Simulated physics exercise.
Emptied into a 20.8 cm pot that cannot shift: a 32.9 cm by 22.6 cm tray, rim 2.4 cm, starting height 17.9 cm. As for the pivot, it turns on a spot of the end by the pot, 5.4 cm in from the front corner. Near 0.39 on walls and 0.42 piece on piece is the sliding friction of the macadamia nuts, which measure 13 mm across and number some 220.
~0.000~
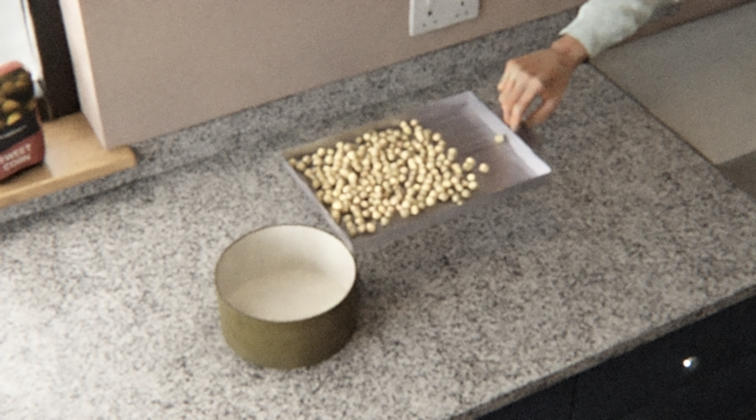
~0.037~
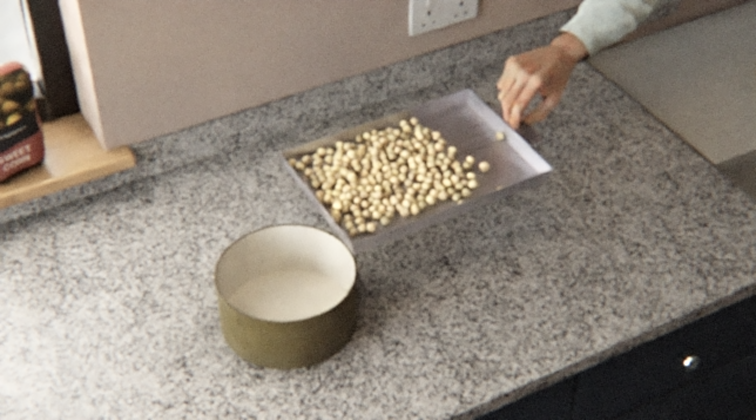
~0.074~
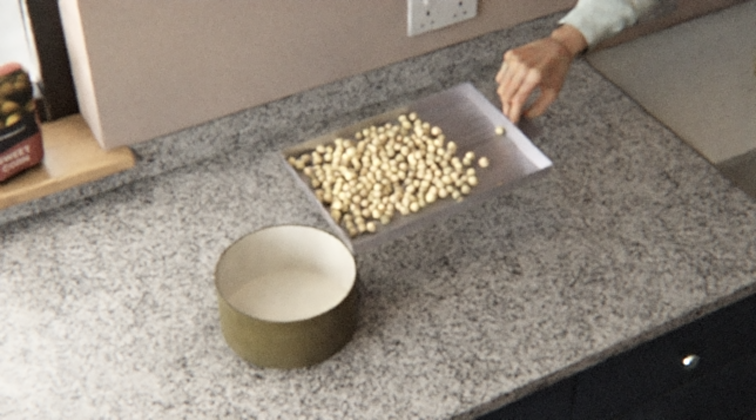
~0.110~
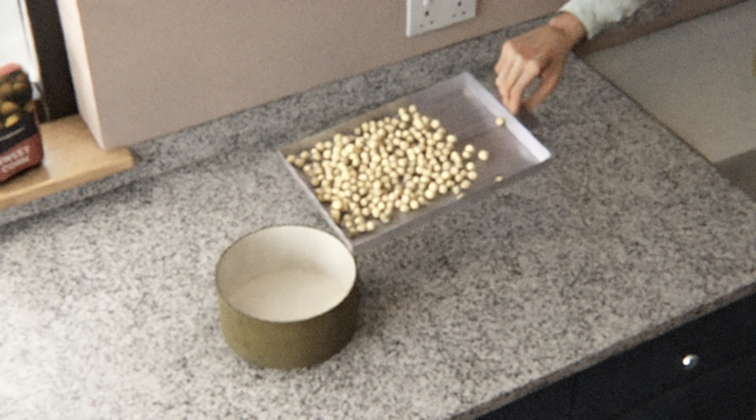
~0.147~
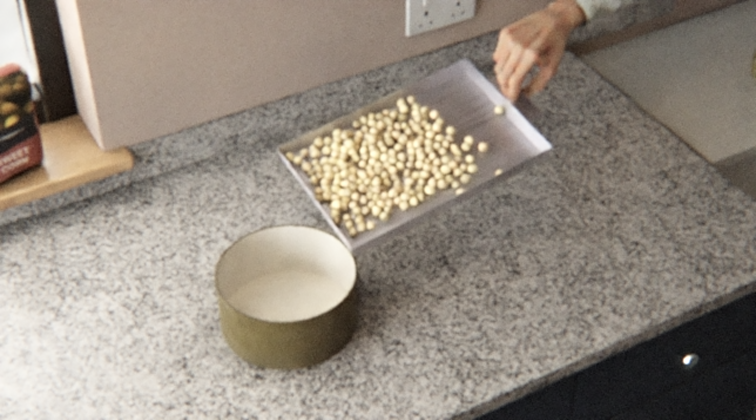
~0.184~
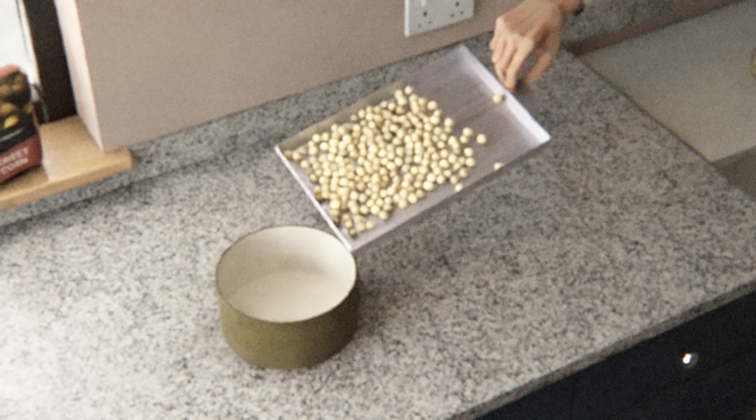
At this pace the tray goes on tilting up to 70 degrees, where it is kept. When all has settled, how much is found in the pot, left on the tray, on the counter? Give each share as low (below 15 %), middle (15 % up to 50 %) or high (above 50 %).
Pot - middle, tray - middle, counter - middle.
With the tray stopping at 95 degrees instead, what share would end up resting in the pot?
That would be around 55 percent.
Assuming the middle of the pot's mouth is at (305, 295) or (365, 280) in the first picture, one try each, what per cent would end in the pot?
60 and 50 %.
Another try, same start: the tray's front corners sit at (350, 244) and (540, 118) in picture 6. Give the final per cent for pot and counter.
Pot 45; counter 10.
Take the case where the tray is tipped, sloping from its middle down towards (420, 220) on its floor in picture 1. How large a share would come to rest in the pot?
Roughly 5 % of the pieces.
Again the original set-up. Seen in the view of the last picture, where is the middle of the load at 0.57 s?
Approx. (349, 175).
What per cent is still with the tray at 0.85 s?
About 80 per cent.
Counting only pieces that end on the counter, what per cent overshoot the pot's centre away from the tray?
It comes to near 60 percent.
After 0.42 s, tilt 43 degrees; the tray holds 100 %, the pot 0 %.
After 0.57 s, tilt 61 degrees; the tray holds 100 %, the pot 0 %.
After 0.85 s, tilt 70 degrees; the tray holds 80 %, the pot 5 %.
By 2.6 s all is still; pot 35 %, tray 35 %, counter 30 %.
